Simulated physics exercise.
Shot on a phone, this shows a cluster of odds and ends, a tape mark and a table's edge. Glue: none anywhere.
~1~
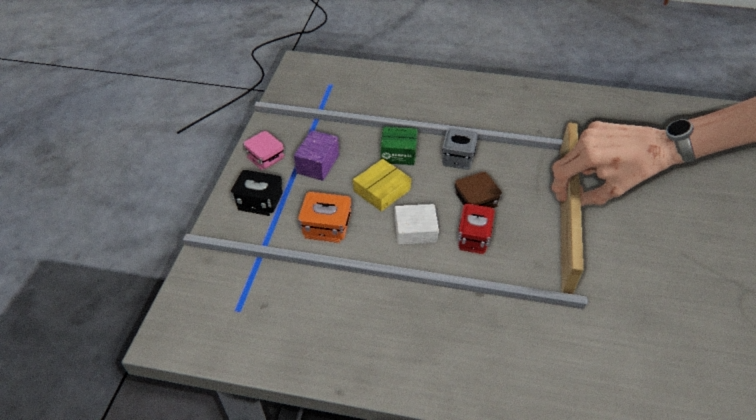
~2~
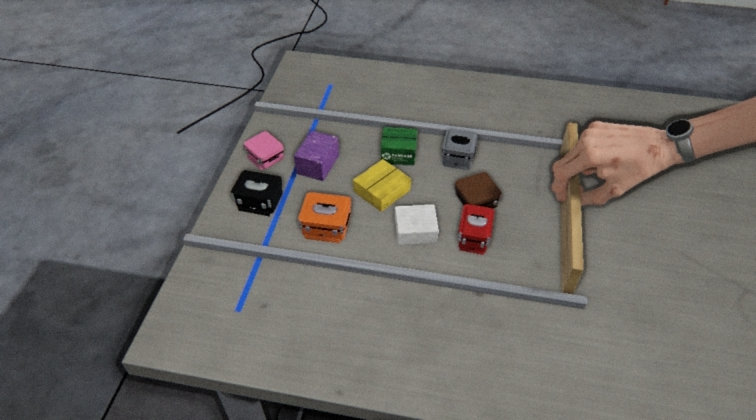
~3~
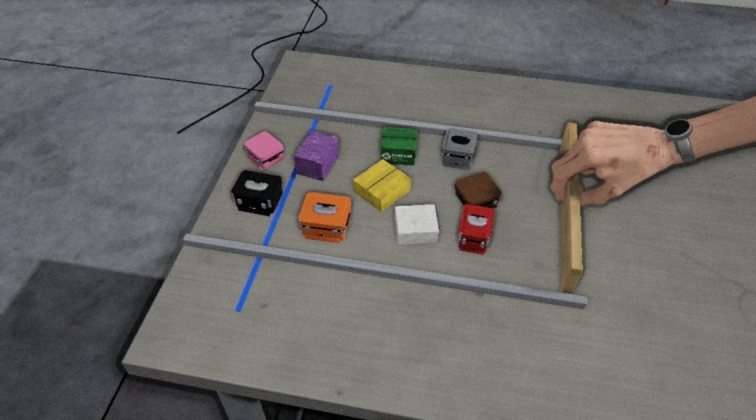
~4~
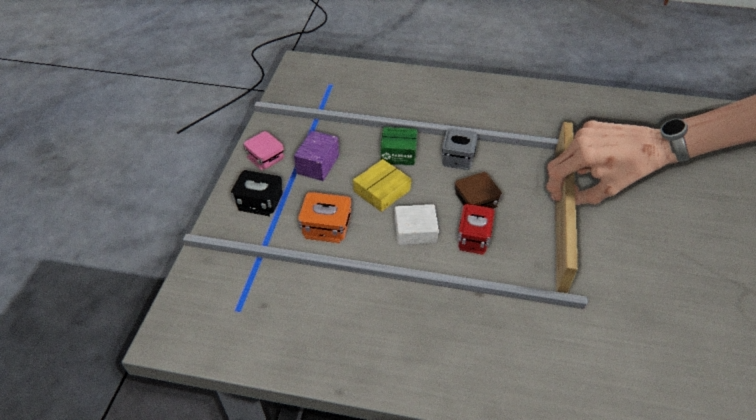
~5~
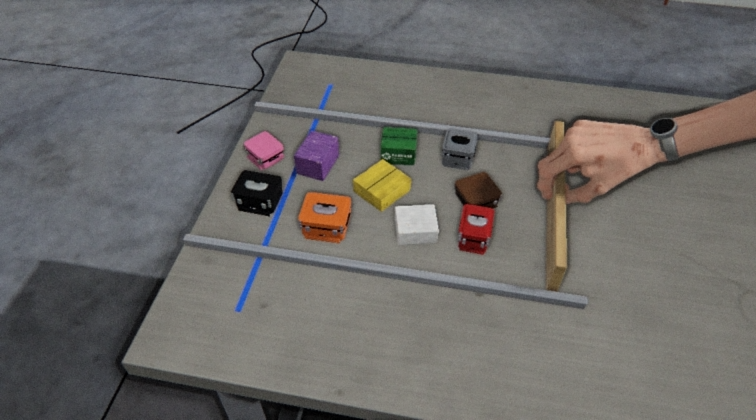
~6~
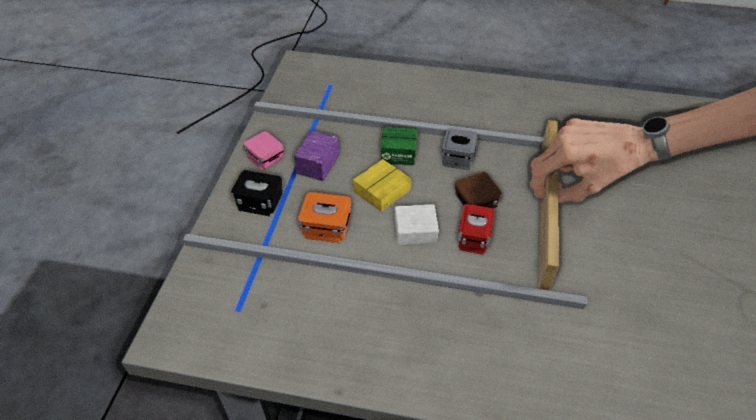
A pale wooden table stands on a grey concrete floor, seen from above at an angle by a still camera. Between two grey rails lie small cases and blocks, pink, black, purple and orange near a blue tape line at left, with green, yellow, white, grey, brown and red ones rightward. A watch-wearing hand holds a wooden board upright, then slides it slightly left, touching none of them.
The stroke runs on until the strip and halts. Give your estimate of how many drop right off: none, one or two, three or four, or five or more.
My estimate: Three or four.
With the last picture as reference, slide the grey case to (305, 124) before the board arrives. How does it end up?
From that start, the object then is safe.
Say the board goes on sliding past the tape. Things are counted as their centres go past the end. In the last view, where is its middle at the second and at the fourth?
Roughly (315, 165) and then roughly (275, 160).
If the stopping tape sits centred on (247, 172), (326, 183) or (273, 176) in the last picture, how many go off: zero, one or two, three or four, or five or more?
5 or more; either one or two; three or four.
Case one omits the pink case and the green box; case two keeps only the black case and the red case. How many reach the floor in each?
First try 2, second try 2.
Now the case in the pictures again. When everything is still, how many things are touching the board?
It's 3 of them.
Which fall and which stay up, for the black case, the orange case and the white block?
The black case goes down, the orange case goes down, the white block stays put.
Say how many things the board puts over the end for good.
3 in total.
A little later, none off yet; pink case at rest near (265, 152); black case at rest near (258, 193); purple block at rest near (317, 155).
When it is over, the number that fall off is three or four; down, orange case, black case and pink case.
